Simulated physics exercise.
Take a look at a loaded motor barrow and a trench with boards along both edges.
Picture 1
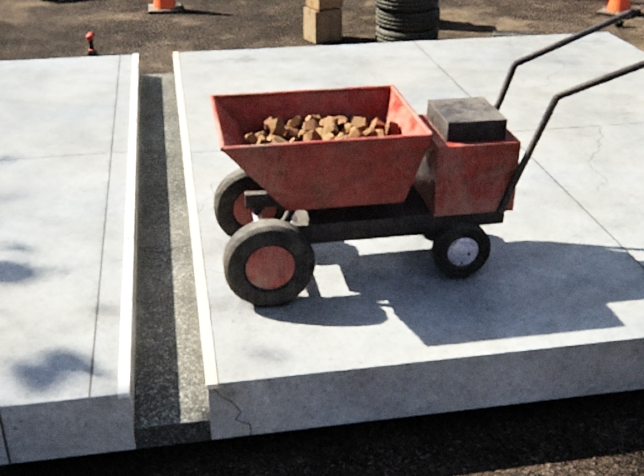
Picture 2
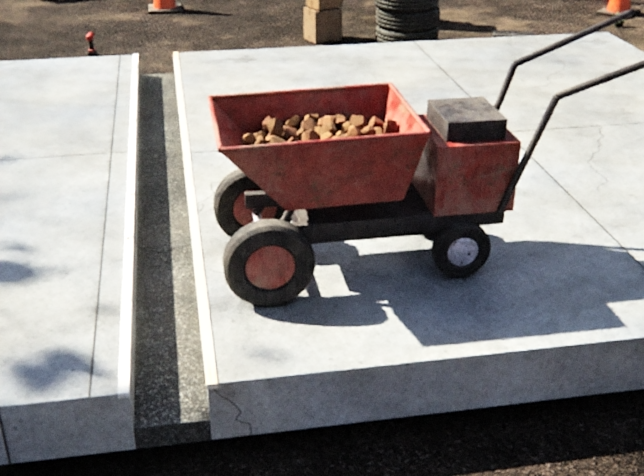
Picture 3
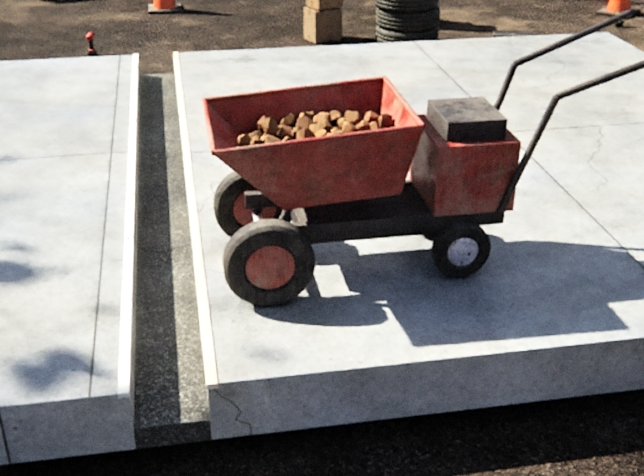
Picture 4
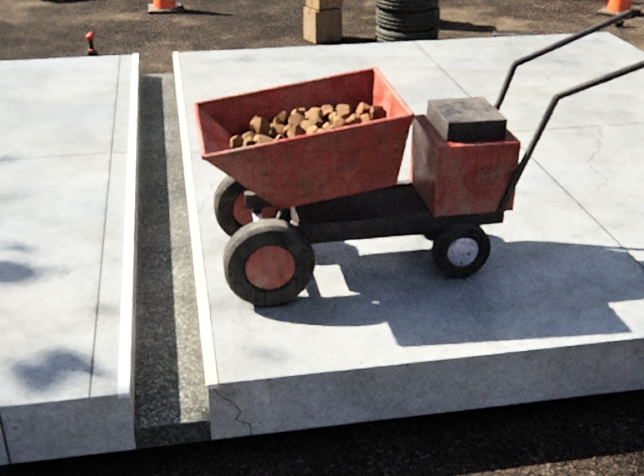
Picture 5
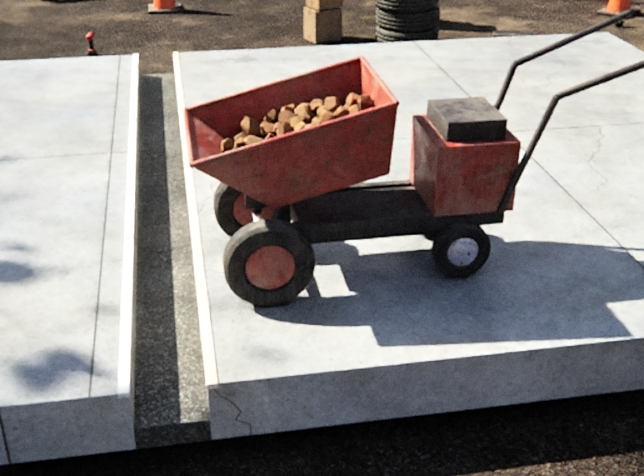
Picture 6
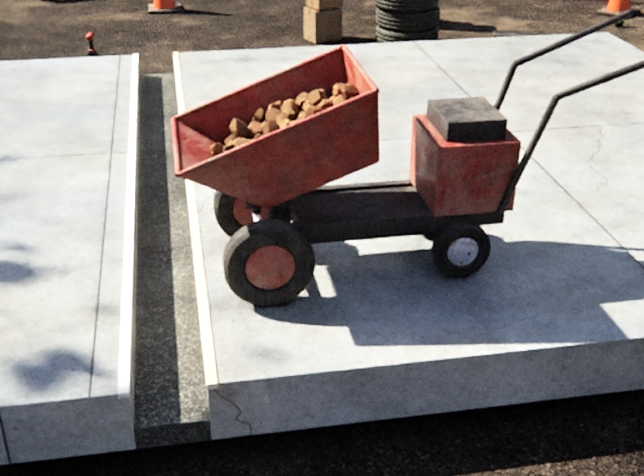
A red motor barrow loaded with brown clods stood beside a narrow trench between pale slabs, and its skip gradually tipped forward to the left, its back end rising while the wheels stayed still.
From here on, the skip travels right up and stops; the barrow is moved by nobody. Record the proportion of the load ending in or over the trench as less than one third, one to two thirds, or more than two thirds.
Well, the part that misses the trench is above two-thirds of the load.
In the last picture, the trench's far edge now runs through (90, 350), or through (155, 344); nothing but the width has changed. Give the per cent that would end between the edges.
Estimated share: Try 1 approx. 60 in a hundred, try 2 approx. 0 in a hundred.
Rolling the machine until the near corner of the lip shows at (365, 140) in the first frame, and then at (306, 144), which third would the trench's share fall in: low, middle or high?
Record - trial one: In the middle band; trial two: More than two thirds.
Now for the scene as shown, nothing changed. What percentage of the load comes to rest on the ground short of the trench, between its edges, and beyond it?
In percent, short 0, between 5 and beyond 85.
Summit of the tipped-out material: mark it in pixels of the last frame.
Around (93, 265).
Shortly afterwards, skip tipped steeply; the whole lot in the skip.
Next, skip tipped right over; near two thirds in the skip; near a third beyond it; only a few falling.
Some moments later, skip tipped right over; a little in the skip; only a few in or heaped over the trench; the bulk beyond it.
In the end, skip tipped right over; a little in the skip; a little in or heaped over the trench; the bulk beyond it.
